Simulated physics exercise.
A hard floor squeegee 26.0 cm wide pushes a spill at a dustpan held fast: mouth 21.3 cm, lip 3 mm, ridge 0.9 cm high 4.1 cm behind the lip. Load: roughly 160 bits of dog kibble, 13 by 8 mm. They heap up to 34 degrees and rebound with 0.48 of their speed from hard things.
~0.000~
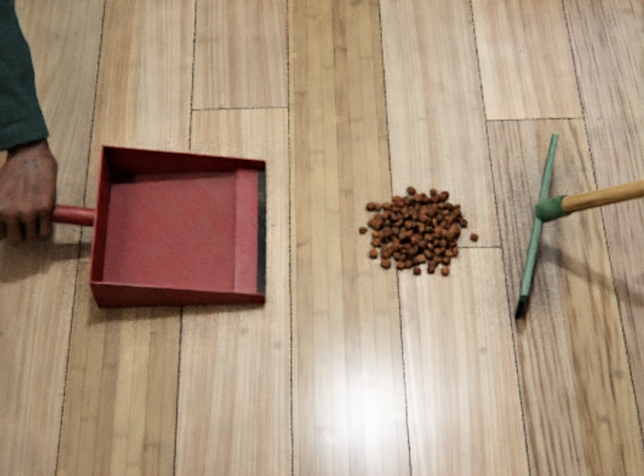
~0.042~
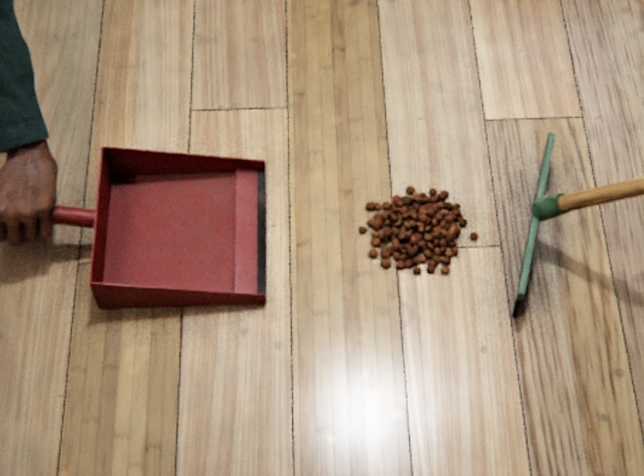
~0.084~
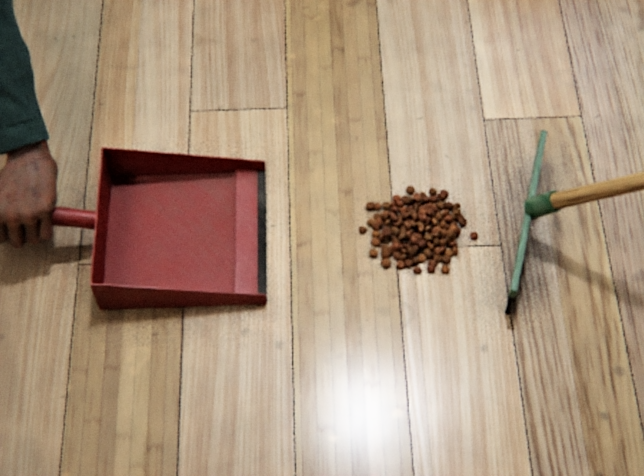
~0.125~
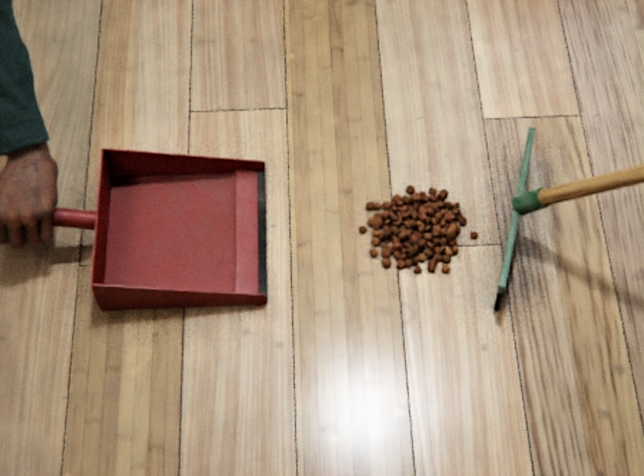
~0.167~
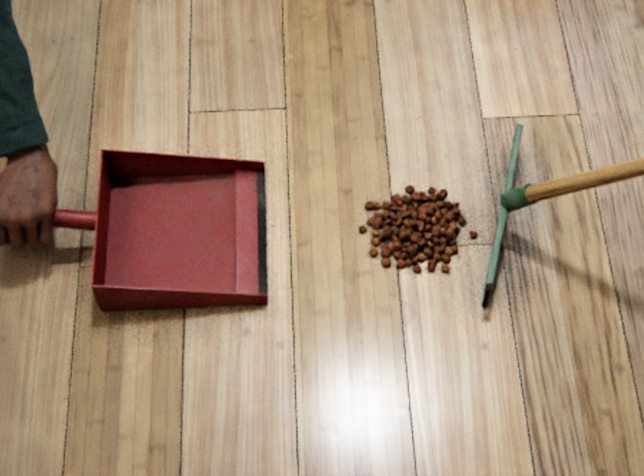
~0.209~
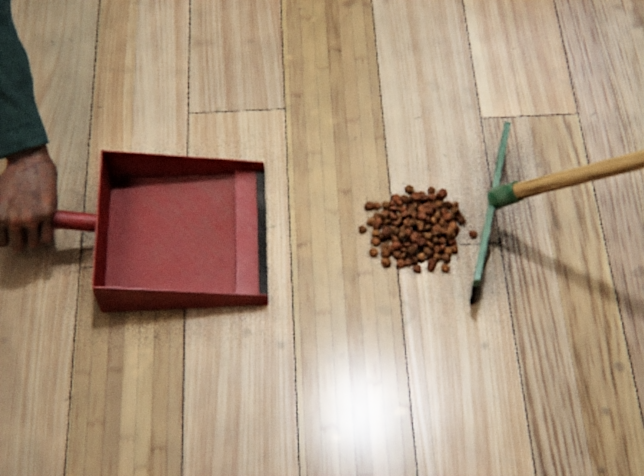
A green squeegee on a wooden handle slides left across a wood floor to the edge of a small pile of brown kibble, which stays still, while a hand at the left holds a red dustpan in place.
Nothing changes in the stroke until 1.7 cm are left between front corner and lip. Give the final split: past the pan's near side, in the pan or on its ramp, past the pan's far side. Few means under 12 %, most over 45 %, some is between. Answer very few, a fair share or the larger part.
Near side: Very few, pan: A fair share, far side: A fair share.
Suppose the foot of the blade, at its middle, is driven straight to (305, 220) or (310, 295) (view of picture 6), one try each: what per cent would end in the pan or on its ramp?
Some 5 and 0 per cent.
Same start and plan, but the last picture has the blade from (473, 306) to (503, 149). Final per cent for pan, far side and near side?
Pan 0, far 0, near 5.
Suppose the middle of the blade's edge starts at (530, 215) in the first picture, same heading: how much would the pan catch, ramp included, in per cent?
Some 25 per cent.
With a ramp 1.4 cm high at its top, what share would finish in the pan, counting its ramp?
It would be near 20 per cent.
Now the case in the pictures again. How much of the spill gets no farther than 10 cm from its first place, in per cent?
Roughly 0 per cent.
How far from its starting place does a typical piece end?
Roughly 20 cm.
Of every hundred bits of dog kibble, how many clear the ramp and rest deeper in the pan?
Roughly 0 per cent.
Then, at 0.54 s, middle of the blade 19 cm from the lip; 0 % over the lip, far side 0 %, near side 0 %.
After 0.77 s, middle of the blade 10 cm from the lip; 0 % over the lip, far side 10 %, near side 0 %.
After 1.10 s, middle of the blade 5 cm from the lip; 15 % over the lip, far side 20 %, near side 0 %.
In the end, at 1.5 s, near side 0 %, pan 15 %, far side 20 %, in front of the lip or behind the blade 65 %.
